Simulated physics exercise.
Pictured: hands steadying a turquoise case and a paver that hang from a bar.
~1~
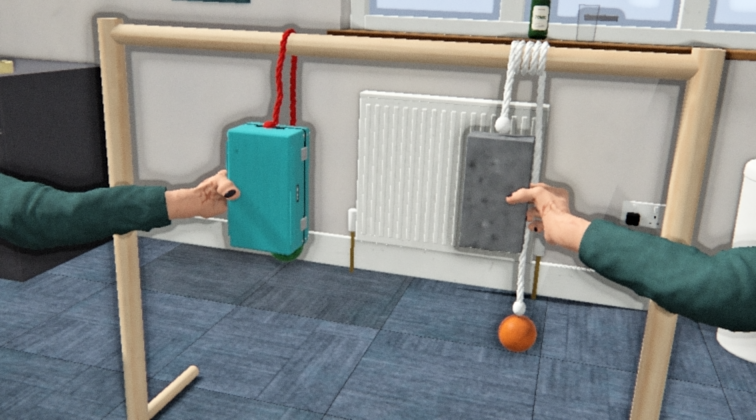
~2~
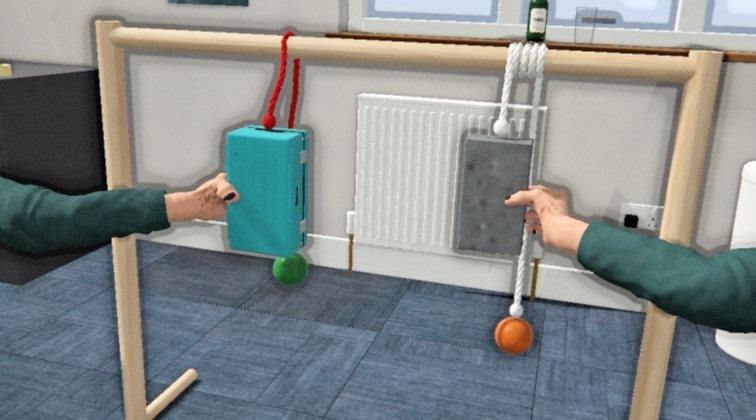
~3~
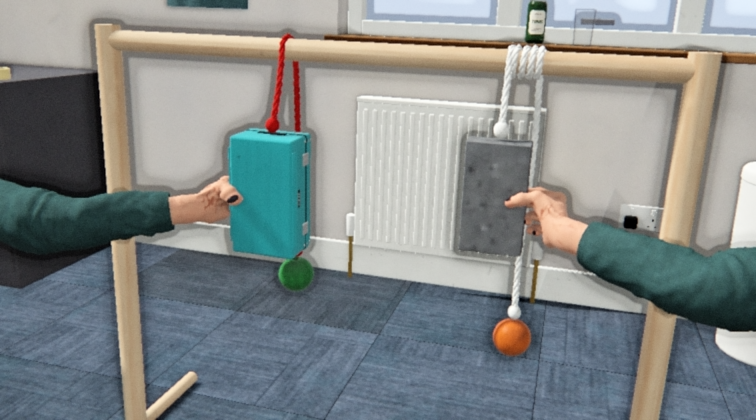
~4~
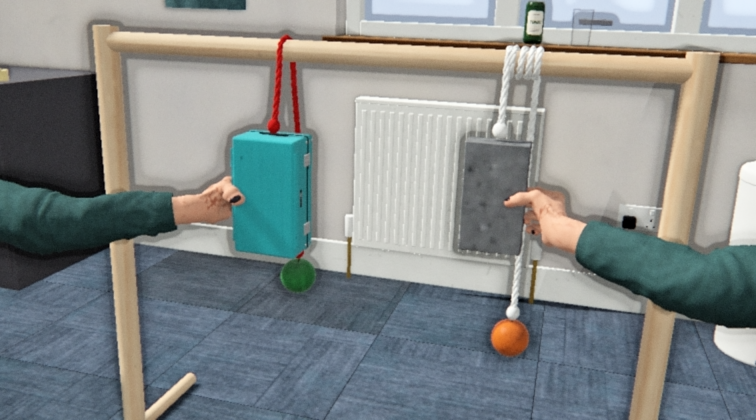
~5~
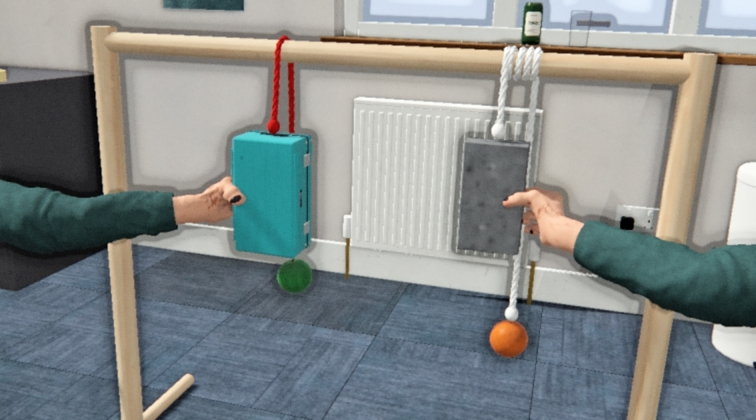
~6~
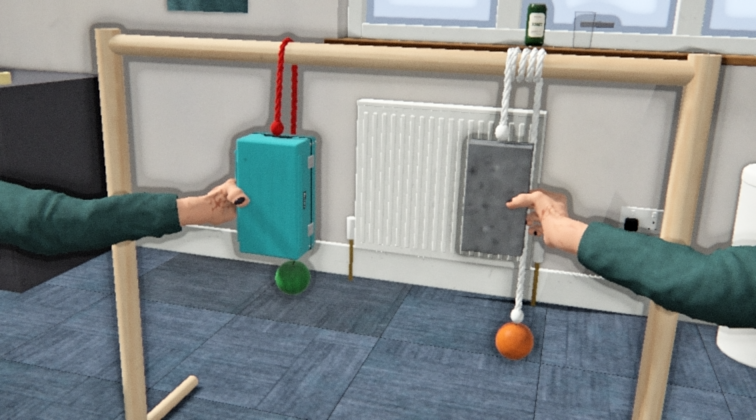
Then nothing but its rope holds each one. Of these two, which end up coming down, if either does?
One by one: The turquoise case descends; the paver remains aloft.
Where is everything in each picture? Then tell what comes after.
Turquoise case (270, 188); paver (497, 192); left apple (286, 245); right orange (518, 333), in the first picture.
Turquoise case (269, 191); paver (495, 194), in the second picture.
Turquoise case (271, 193); paver (495, 196), in the third picture.
Turquoise case (274, 193); paver (495, 195), in the fourth picture.
Turquoise case (274, 193); paver (493, 196), in the fifth picture.
Turquoise case (277, 195); paver (497, 197); left rope only laid over the rail; right rope wound several times round the rail, in the sixth picture.
Then, 0.30 s past the final frame, turquoise case dropping near (280, 279); paver still up near (498, 188).
Then, 0.58 s past the final frame, turquoise case on the floor; paver still up near (499, 191).
Then, 0.88 s past the final frame, turquoise case on the floor; paver still up near (497, 193).
When it is over, turquoise case on the floor; paver still up near (499, 193). The turquoise case drops and the paver keeps its height.
